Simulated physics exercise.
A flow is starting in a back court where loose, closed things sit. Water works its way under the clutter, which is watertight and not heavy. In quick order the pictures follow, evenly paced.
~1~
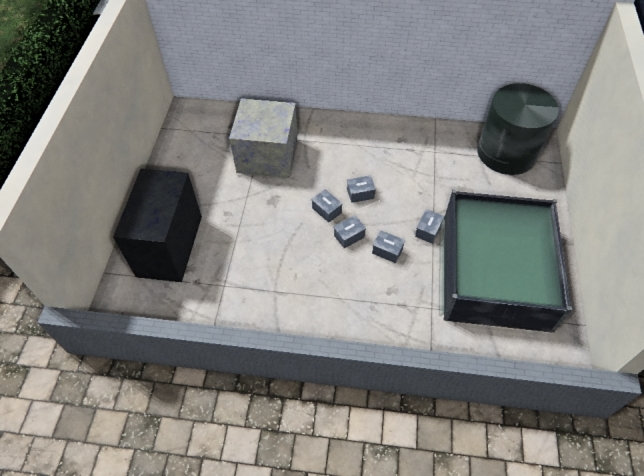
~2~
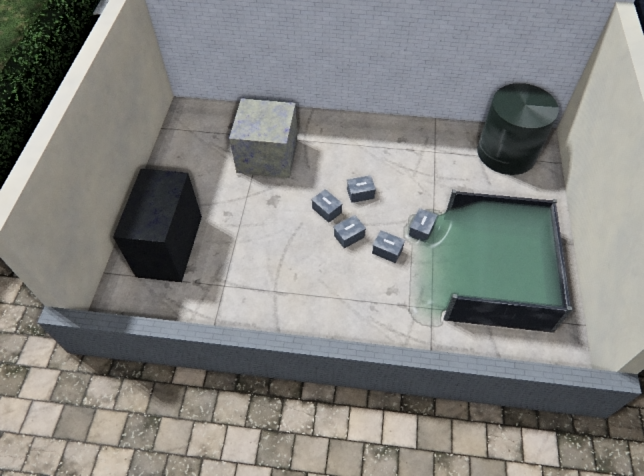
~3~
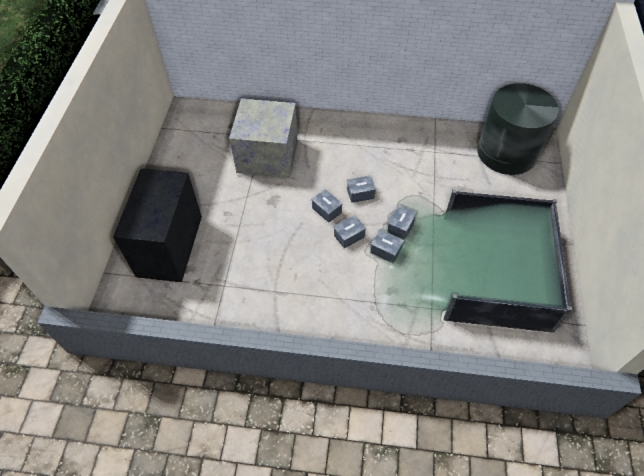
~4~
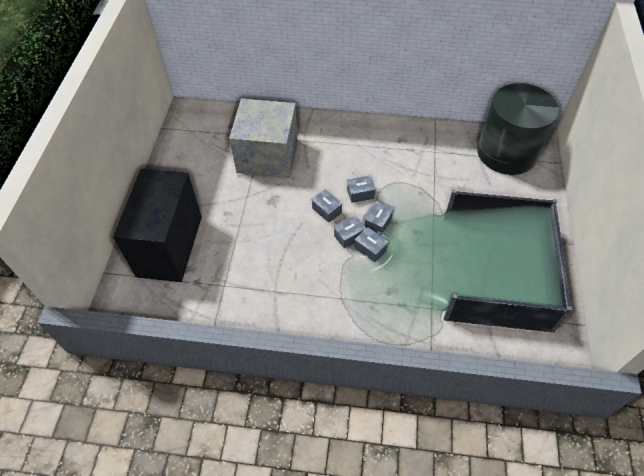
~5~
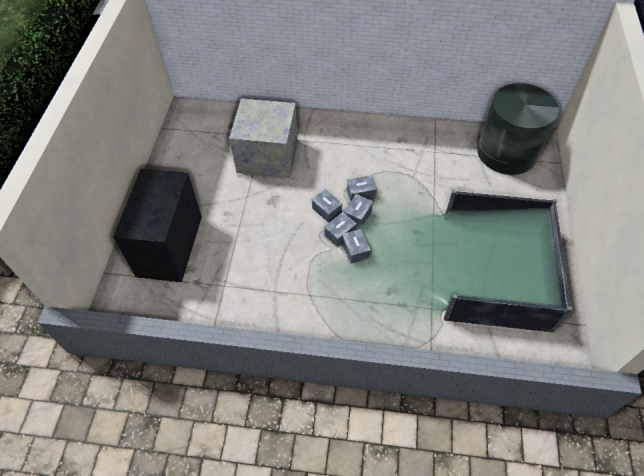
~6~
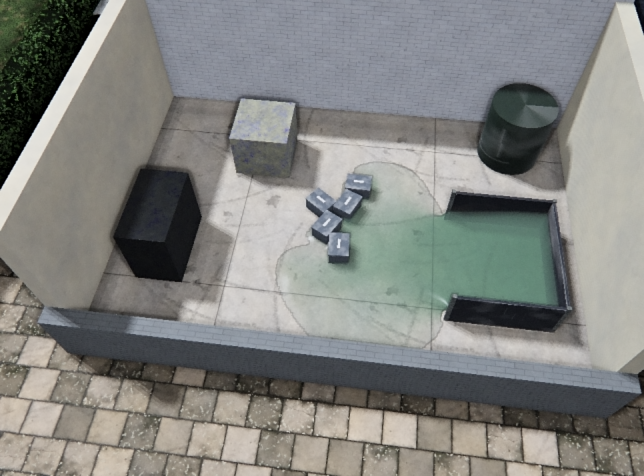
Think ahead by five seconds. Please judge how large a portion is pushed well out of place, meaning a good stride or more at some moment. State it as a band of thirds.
At minimum two thirds of the things get pushed well away.
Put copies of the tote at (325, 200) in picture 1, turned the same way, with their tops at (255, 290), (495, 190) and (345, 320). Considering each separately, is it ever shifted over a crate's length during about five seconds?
Outcome per entry: Knocked aside / stays where it is / knocked aside.
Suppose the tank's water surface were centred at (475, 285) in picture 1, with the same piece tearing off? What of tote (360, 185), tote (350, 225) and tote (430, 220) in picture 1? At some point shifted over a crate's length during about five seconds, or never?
First never got that far, then got that far, then never got that far.
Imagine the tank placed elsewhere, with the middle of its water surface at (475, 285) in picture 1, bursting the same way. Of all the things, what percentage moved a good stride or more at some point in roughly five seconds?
Something like 60 in a hundred.
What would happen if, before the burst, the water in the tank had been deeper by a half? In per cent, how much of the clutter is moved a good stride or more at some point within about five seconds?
Near 100 % of the lot.
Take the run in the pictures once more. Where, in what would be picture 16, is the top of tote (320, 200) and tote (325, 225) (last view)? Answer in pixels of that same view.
Approximately (193, 164) for one and (169, 173) for the other.
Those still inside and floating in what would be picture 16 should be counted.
Counting them up gives 2.
A moment on, 4 of 5 are well off their spots; 0 afloat.
Next, 5 of 5 are well off their spots; 2 afloat.
Later, 5 of 5 are well off their spots; 5 afloat.
In the end, 5 of 5 are well off their spots, and 5 have been at some point; 4 afloat.
